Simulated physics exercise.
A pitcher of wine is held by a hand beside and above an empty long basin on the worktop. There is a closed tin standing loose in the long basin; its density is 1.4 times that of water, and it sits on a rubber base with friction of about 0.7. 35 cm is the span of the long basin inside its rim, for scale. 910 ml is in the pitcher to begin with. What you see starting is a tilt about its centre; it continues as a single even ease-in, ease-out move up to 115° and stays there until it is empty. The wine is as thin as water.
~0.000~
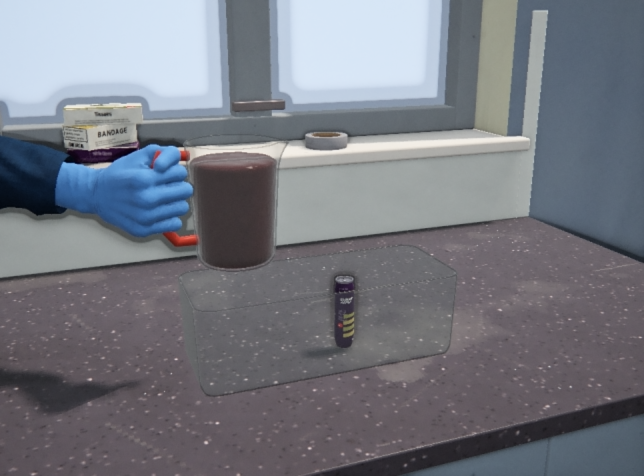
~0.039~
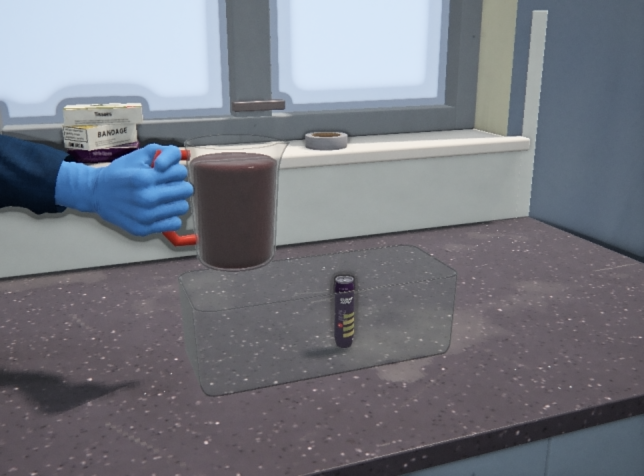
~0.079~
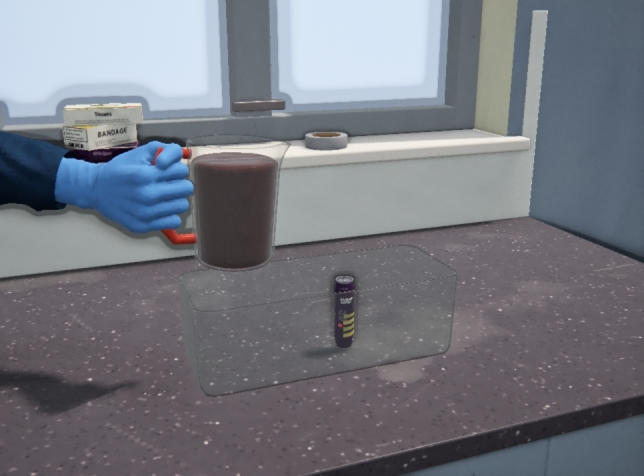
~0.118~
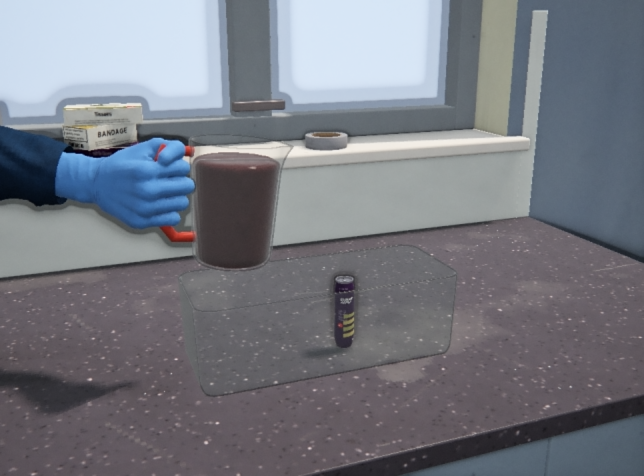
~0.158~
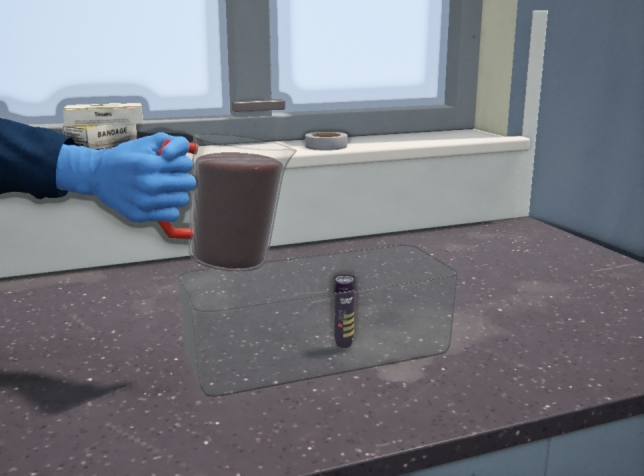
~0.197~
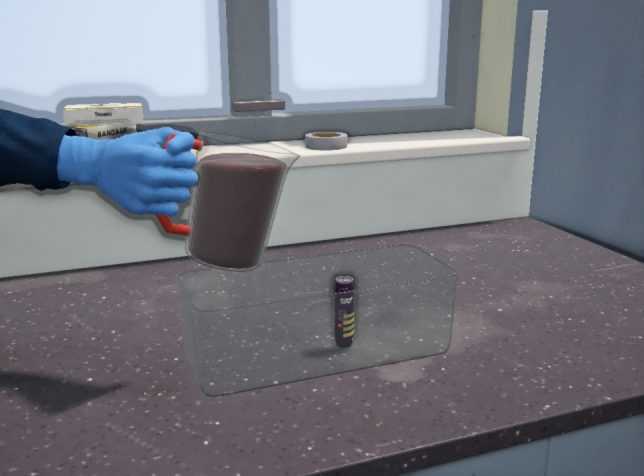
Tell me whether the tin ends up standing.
It does not; it falls.
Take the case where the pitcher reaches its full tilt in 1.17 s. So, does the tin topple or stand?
Outcome - the tin ends up overturned.
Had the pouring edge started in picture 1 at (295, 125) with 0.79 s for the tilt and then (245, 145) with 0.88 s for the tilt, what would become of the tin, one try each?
In the first try it comes down; in the second it remains standing.
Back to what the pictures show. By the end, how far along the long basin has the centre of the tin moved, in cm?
The middle of the tin ends some 8.5 cm along the basin.
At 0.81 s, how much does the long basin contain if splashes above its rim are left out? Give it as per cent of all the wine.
Around 68 in a hundred.
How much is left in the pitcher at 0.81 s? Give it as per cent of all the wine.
I'd say some 20 per cent remains.
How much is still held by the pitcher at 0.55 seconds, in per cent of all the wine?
Close to 78 in a hundred.
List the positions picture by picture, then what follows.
It leans 0°; its right rim is at (288, 140); the wine meets the walls at (189, 163) and (274, 157); the long basin's rim runs from (186, 294) to (435, 260); the tin's top is at (344, 282), in the first frame.
It leans 1°; its right rim is at (288, 140); the wine meets the walls at (189, 162) and (275, 157), in the second frame.
It leans 2°; its right rim is at (290, 142); the wine meets the walls at (190, 161) and (276, 158), in the third frame.
It leans 5°; its right rim is at (293, 145); the wine meets the walls at (192, 160) and (278, 159), in the fourth frame.
It leans 9°; its right rim is at (296, 149); the wine meets the walls at (195, 161) and (281, 159), in the fifth frame.
It leans 14°; its right rim is at (300, 154); the wine meets the walls at (197, 163) and (285, 160), in the sixth frame.
Then, 0.55 s in, the tilt is 80° and 77 per cent is still to pour; the tin stands where it began.
Then, 0.81 s in, the tilt is 113° and 21 per cent is still to pour; the tin stands 2 cm from where it began.
Then, 1.08 s in, the tilt is 115° and 0 per cent is still to pour; the tin lies on its side.
Then, 1.38 s in, the tilt is 115° and 0 per cent is still to pour; the tin lies on its side.
Finally, the tin lies on its side.
